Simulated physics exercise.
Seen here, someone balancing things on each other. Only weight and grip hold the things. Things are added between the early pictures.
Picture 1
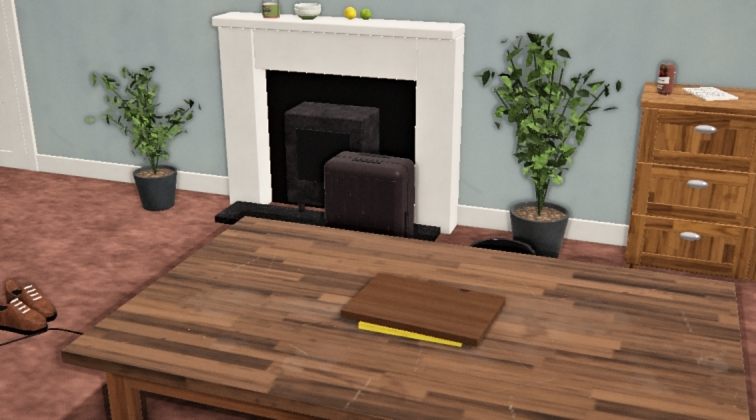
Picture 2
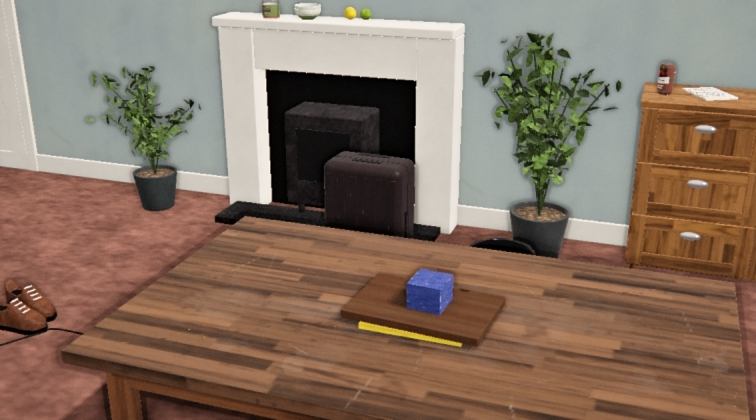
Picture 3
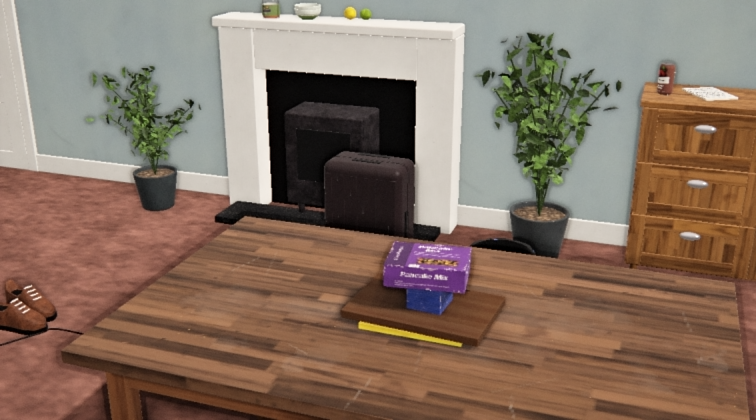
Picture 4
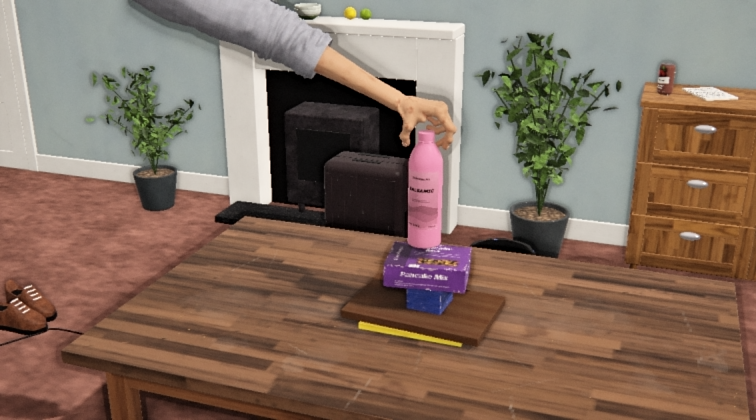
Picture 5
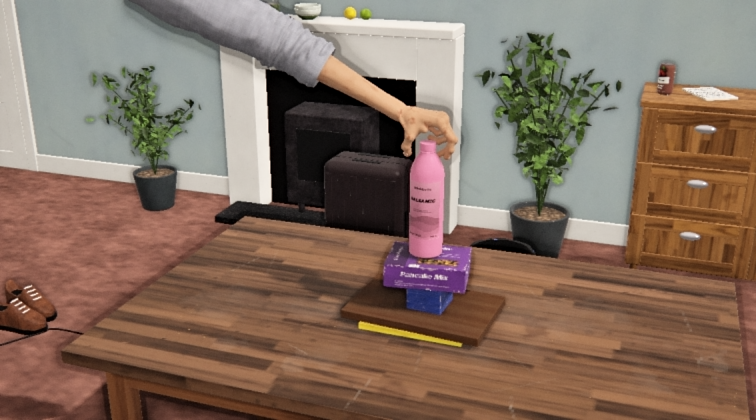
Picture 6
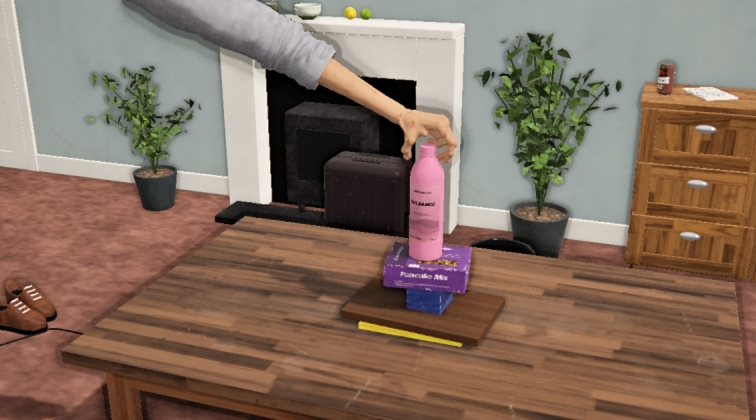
In a living room, a blue block and then a purple packet were stacked on a brown board on the wooden table, and a hand lowered a pink bottle onto the packet, still gripping it.
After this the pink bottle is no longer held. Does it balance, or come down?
Here the pile holds.
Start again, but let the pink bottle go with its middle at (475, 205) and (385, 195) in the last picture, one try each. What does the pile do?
In the first case it loses its balance; in the second case it comes apart.
Then, 0.50 s on from there, no change.
Then, 1.50 s on from there, pink bottle resting near (427, 202).
In the end, all 5 unmoved. At the end, from the last picture's camera, pink bottle near (427, 202). The pile keeps its balance.
